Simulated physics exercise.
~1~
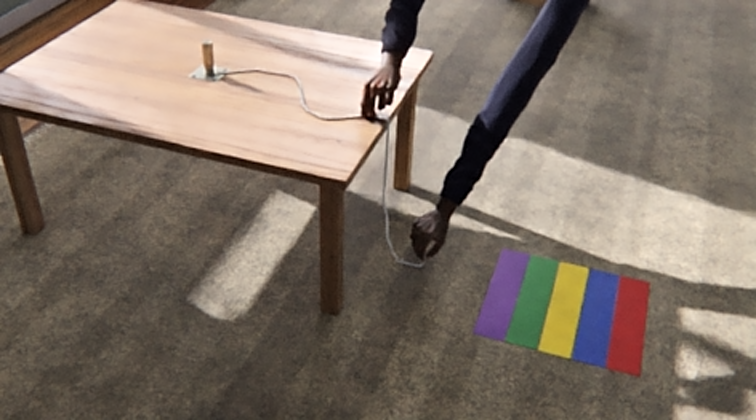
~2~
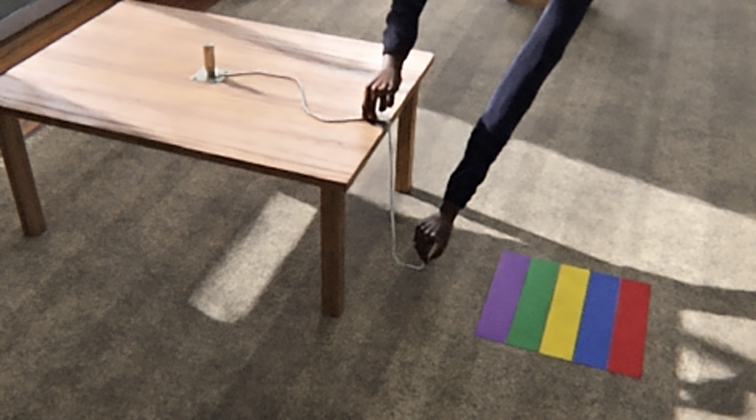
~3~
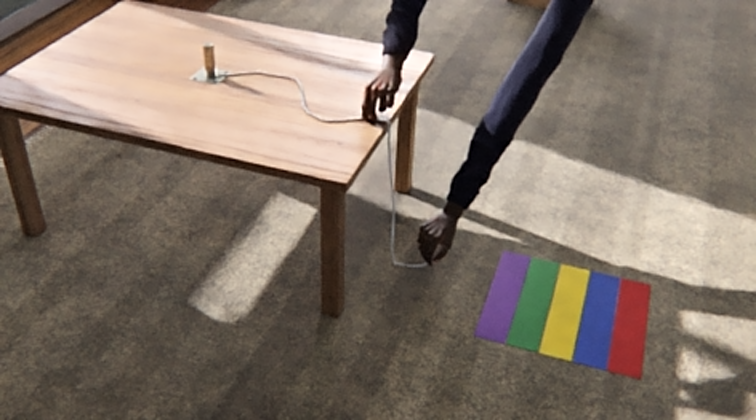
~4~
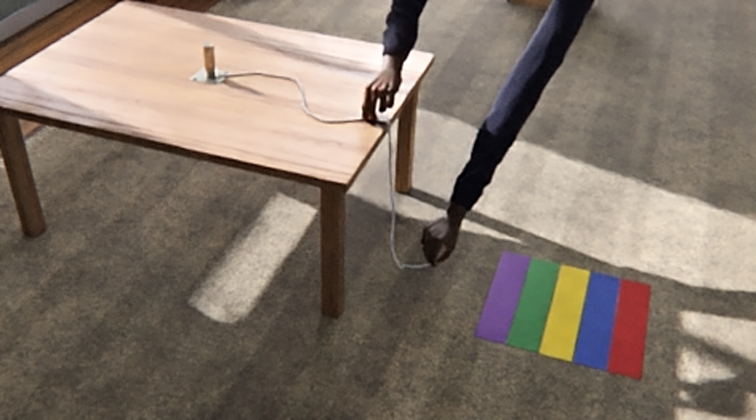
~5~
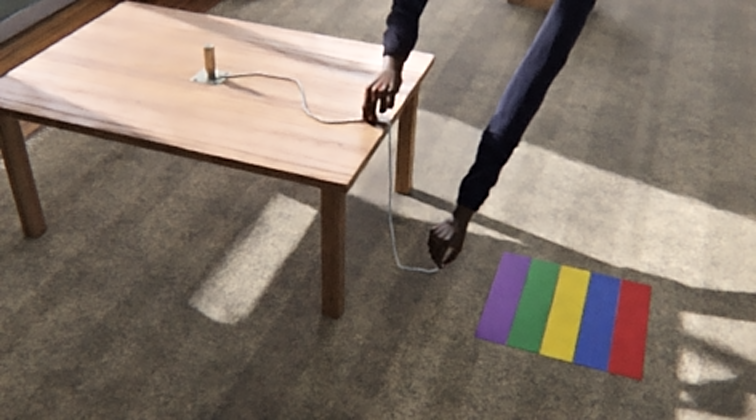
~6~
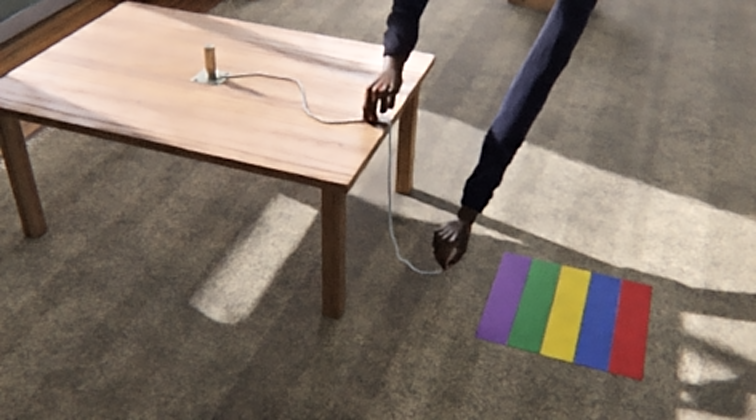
A wooden table stands on a grey-brown carpet crossed by patches of sunlight, seen from above at an angle. A pale cord runs from a small upright peg over the table's right edge, where one hand holds it, down to another hand beside purple, green, yellow, blue and red stripes. The lower hand shifts slightly right with the cord's end, while the upper hand and camera stay still.
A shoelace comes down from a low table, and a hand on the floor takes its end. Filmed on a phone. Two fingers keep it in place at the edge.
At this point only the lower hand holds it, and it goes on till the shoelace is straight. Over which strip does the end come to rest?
Over the blue strip.
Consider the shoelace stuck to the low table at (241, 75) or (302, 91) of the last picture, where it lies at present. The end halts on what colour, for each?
Try 1: Blue; try 2: Yellow.
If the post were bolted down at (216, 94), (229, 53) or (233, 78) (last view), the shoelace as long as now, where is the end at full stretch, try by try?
Try by try: (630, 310), (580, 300) and (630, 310).
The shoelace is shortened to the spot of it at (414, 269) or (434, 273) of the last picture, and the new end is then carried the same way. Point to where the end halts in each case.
You'd find it around (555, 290) the first time and around (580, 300) the second.
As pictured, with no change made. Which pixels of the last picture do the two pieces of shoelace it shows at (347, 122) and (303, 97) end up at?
Final spots: (403, 131), then (331, 104).
Early on, end near (542, 290); over green.
Midway, end near (581, 299); over yellow.
At the end of the slack, end near (604, 305); over blue. It halts on the blue strip.
